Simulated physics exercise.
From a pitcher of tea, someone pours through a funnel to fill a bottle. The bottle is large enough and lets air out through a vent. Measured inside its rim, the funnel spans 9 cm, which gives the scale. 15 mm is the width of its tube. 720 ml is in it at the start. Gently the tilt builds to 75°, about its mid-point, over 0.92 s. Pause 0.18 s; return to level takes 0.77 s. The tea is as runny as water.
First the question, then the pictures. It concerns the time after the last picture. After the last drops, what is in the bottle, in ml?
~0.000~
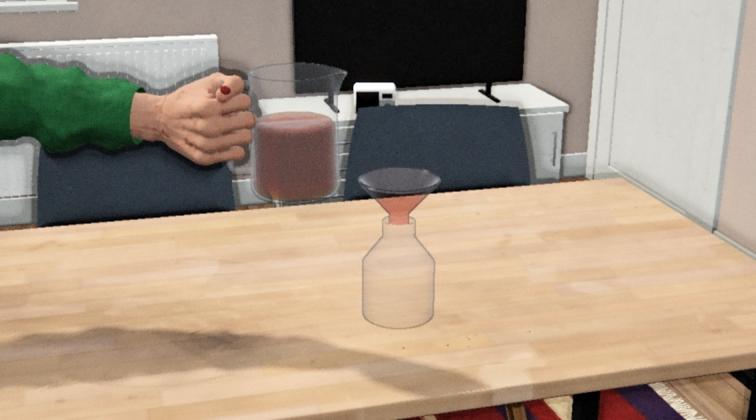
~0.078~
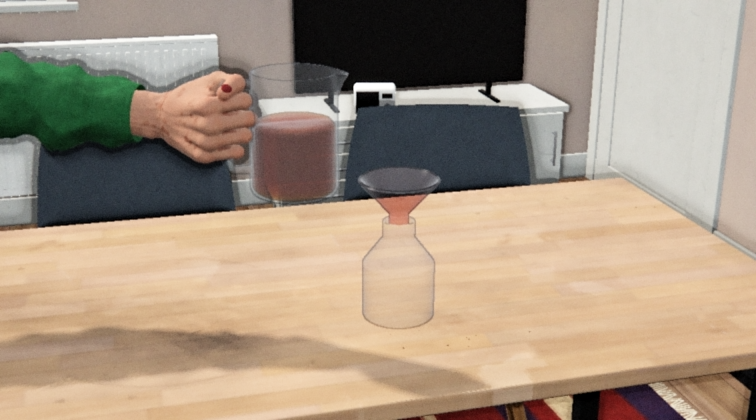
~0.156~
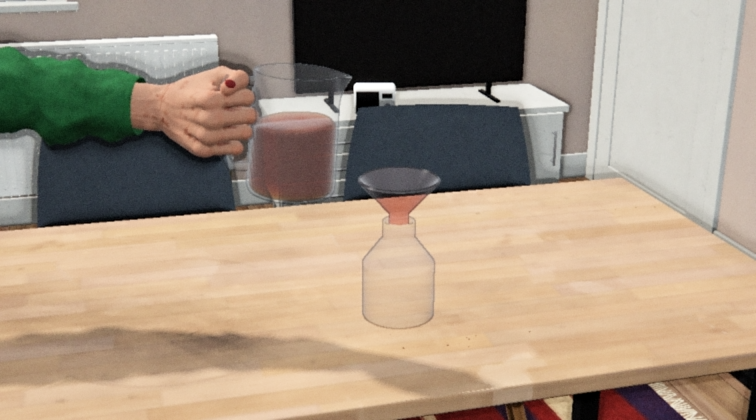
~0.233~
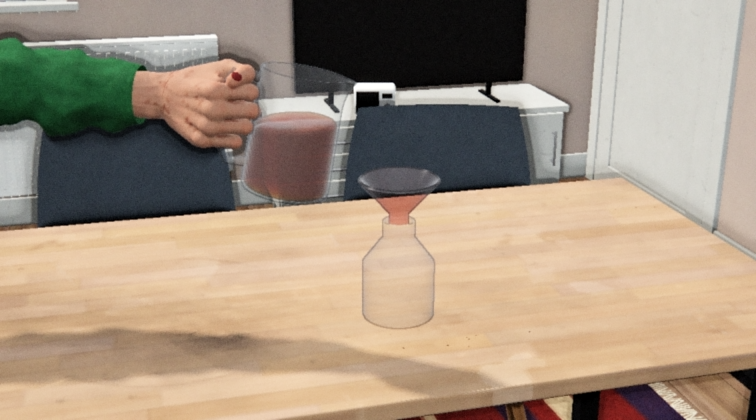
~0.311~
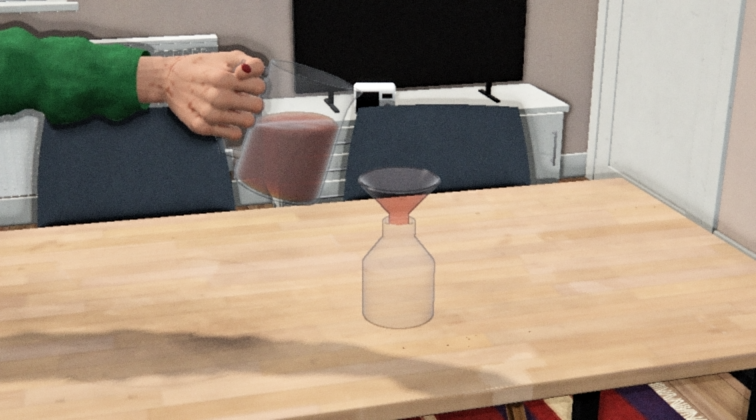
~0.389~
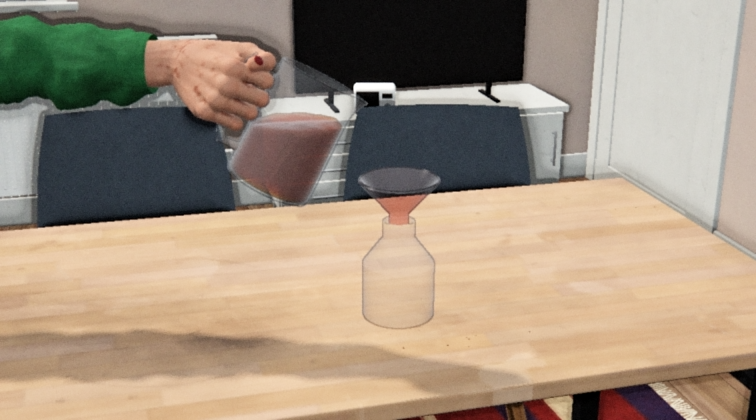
The bottle ends up with about 180 ml.
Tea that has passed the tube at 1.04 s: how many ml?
Estimate: Some 40 ml.
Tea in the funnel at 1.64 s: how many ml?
Around 70 ml.
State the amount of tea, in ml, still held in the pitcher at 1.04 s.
I'd say some 490 ml remain at that point.
After 0.76 s the tilt is 70° and 0 ml has passed the tube, 10 ml is in the funnel, 680 ml in the pitcher and 0 ml has missed.
After 1.04 s the tilt is 75° and 35 ml has passed the tube, 80 ml is in the funnel, 490 ml in the pitcher and 0 ml has missed.
After 1.33 s the tilt is 60° and 80 ml has passed the tube, 80 ml is in the funnel, 385 ml in the pitcher and 110 ml has missed.
After 1.64 s the tilt is 15° and 115 ml has passed the tube, 70 ml is in the funnel, 380 ml in the pitcher and 165 ml has missed.
In the end 180 ml has passed the tube, 0 ml is in the funnel, 380 ml in the pitcher and 165 ml has missed.
